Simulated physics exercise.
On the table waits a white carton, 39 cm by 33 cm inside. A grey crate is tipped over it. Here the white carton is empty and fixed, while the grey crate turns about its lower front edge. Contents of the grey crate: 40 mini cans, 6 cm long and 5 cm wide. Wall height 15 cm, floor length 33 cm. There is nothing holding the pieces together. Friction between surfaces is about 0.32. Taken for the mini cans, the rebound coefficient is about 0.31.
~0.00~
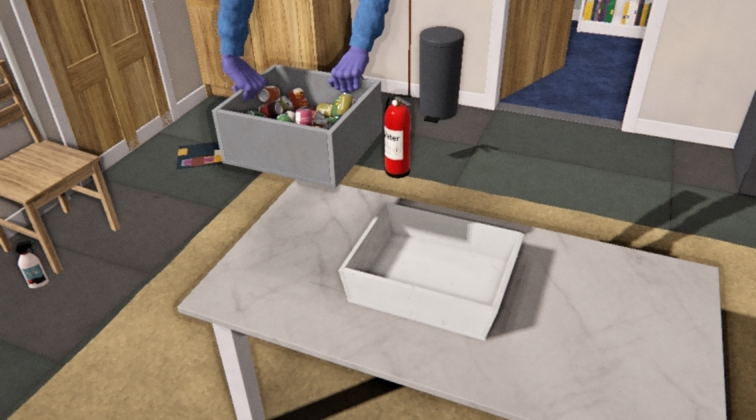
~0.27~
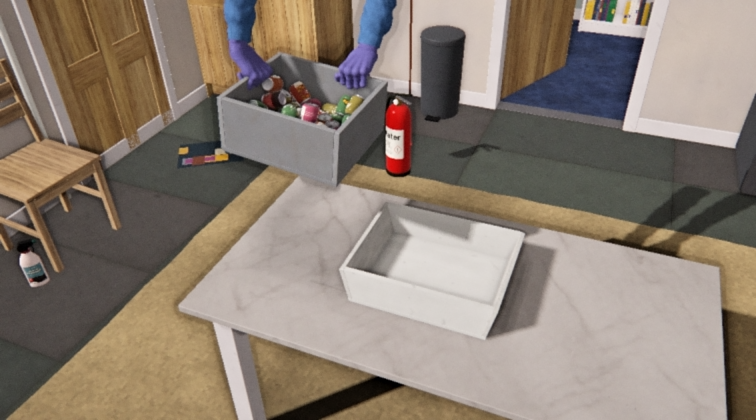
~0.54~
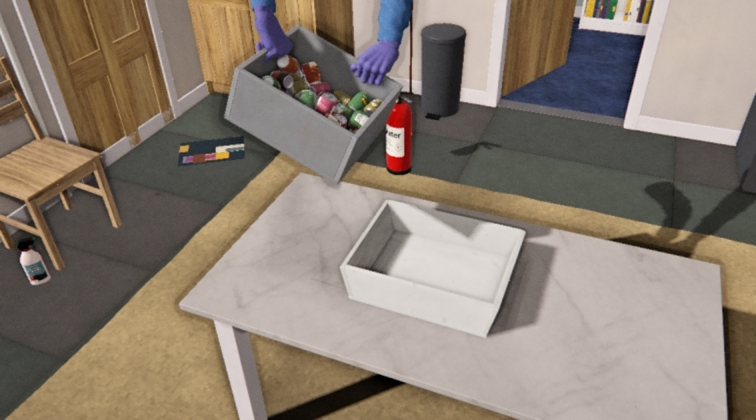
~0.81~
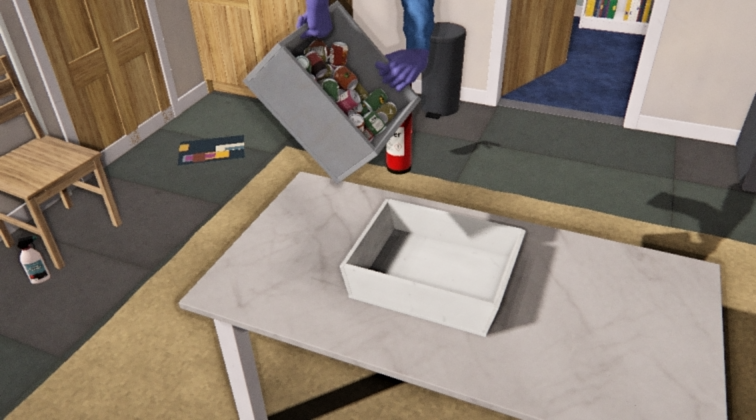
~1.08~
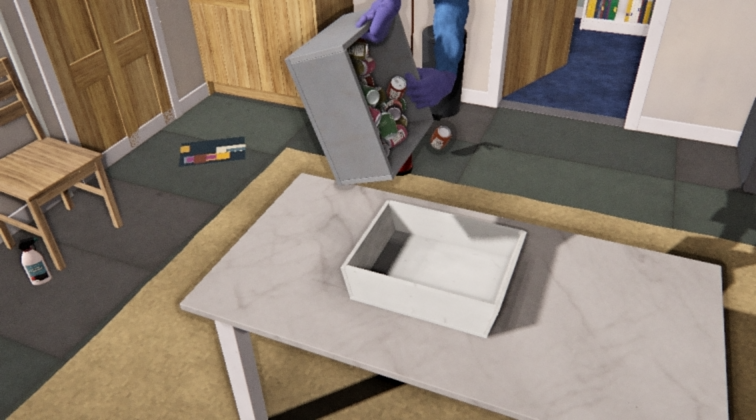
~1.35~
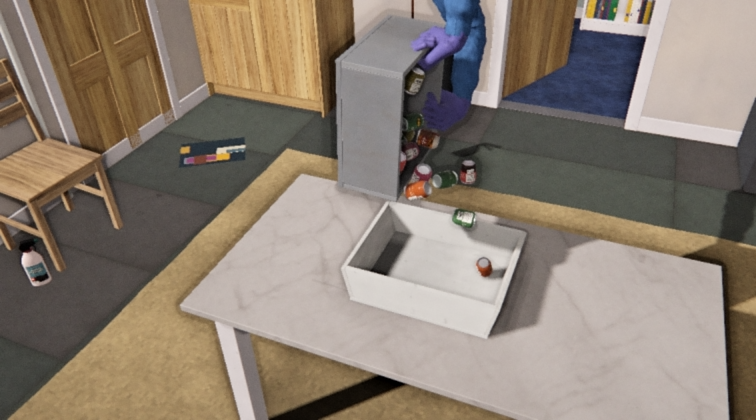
Gloved hands tip a grey crate onto its side, and cans tumble out beside a white carton.
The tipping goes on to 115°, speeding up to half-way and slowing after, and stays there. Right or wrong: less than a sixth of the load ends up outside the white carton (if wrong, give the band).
Right.
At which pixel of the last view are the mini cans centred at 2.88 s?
About (462, 269).
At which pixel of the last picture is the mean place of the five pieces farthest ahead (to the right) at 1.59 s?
(478, 265).
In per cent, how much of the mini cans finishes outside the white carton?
That comes to around 0 per cent.
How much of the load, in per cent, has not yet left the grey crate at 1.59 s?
That works out to some 75 percent of it.
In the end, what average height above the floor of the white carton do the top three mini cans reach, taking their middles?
Some 8 centimetres up.
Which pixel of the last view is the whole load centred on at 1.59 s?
Roughly at pixel (412, 153).
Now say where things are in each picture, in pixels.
In the first frame (each is followed by its nearest rim corner in this view), grey crate, (328, 131); white carton, (493, 309); 0° from level; none out.
The second frame shows grey crate, (336, 131); 6° from level.
The third frame shows grey crate, (353, 135); 23° from level.
The fourth frame shows grey crate, (375, 150); 46° from level.
The fifth frame shows grey crate, (392, 174); 70° from level; 1 out, the lowest can at (441, 137).
The sixth frame shows grey crate, (398, 196); white carton, (495, 307); 93° from level; 6 out, the lowest can at (484, 267).
After 1.59 s, tilt 108°; 30 still in the grey crate, 7 in the white carton, 1 outside the white carton and 2 in the air.
After 1.90 s, tilt 115°; 7 still in the grey crate, 21 in the white carton, 1 outside the white carton and 11 in the air.
After 2.33 s, tilt 115°; 39 in the white carton and 1 outside the white carton.
Outcome (at 2.88 s), 39 in the white carton and 1 outside the white carton. Asked share, 1 of 40, 2 per cent.
